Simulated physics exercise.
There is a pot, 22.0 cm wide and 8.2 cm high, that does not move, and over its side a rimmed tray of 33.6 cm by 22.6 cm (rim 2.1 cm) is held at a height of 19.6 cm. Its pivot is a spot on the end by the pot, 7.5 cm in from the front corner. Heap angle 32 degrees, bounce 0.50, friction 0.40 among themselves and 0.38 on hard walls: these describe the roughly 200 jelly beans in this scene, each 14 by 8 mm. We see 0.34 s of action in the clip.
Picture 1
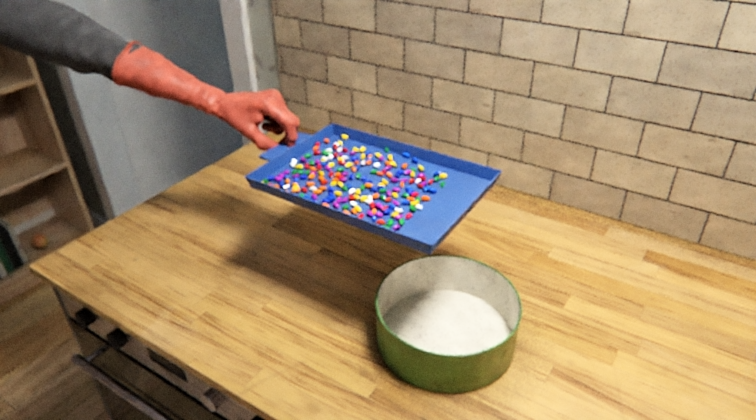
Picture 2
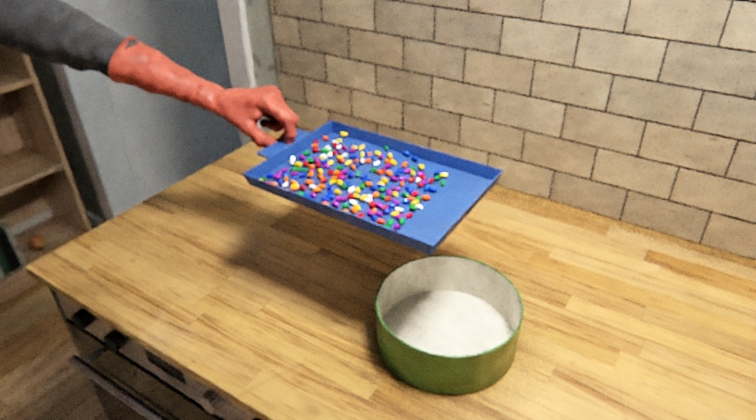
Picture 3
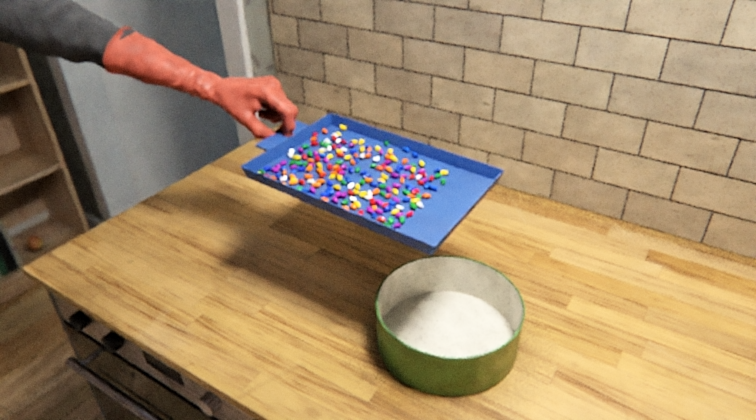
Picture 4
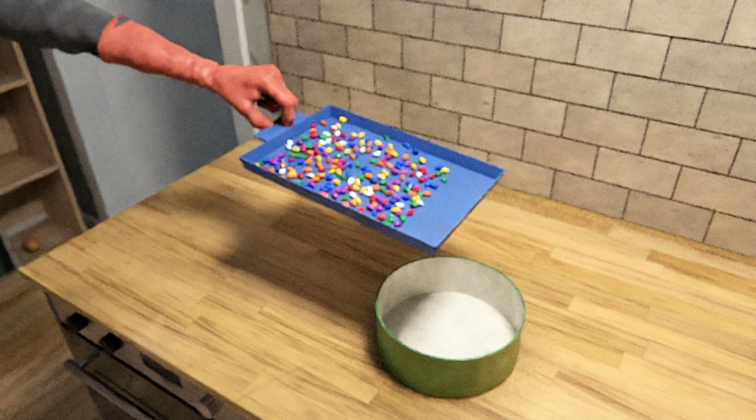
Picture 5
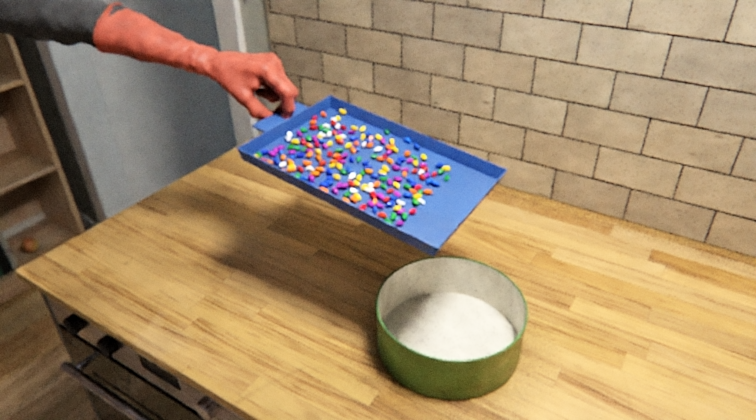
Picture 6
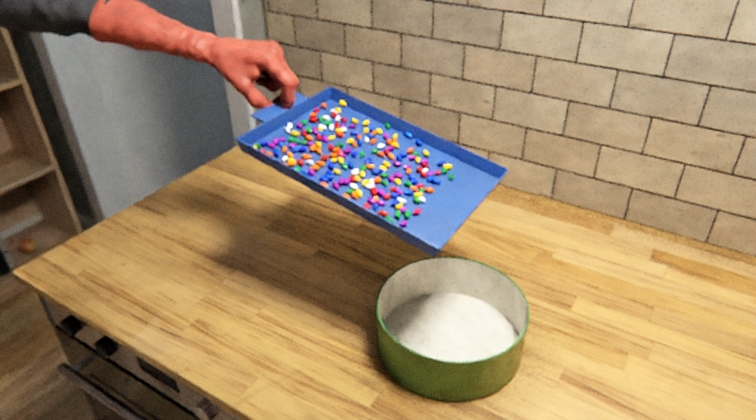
On a wooden counter, a red hand gradually tilts a blue tray of colourful beans beside a green pot.
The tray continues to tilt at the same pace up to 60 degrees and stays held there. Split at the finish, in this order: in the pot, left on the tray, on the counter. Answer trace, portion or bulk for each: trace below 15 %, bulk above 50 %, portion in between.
Pot: Trace. Tray: Bulk. Counter: Trace.
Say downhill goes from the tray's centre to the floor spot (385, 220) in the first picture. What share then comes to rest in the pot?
Roughly 35 per cent.
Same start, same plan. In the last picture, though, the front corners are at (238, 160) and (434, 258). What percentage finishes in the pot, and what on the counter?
The pot gets 20 and the counter 5.
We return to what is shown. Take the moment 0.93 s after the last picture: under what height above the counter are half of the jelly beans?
About 22 cm.
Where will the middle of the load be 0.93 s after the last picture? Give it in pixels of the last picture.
At that time the load is centred around (465, 206).
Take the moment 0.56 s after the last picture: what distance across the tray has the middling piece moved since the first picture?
By then it sits near 10 cm from where it began.
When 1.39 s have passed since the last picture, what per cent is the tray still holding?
About 90 per cent.
Then, 0.56 s after the last picture, tilt 35 degrees; the tray holds 100 %, the pot 0 %.
Then, 0.93 s after the last picture, tilt 50 degrees; the tray holds 95 %, the pot 0 %.
Then, 1.39 s after the last picture, tilt 60 degrees; the tray holds 90 %, the pot 5 %.
In the end, pot 5 %, tray 90 %, counter 5 %.
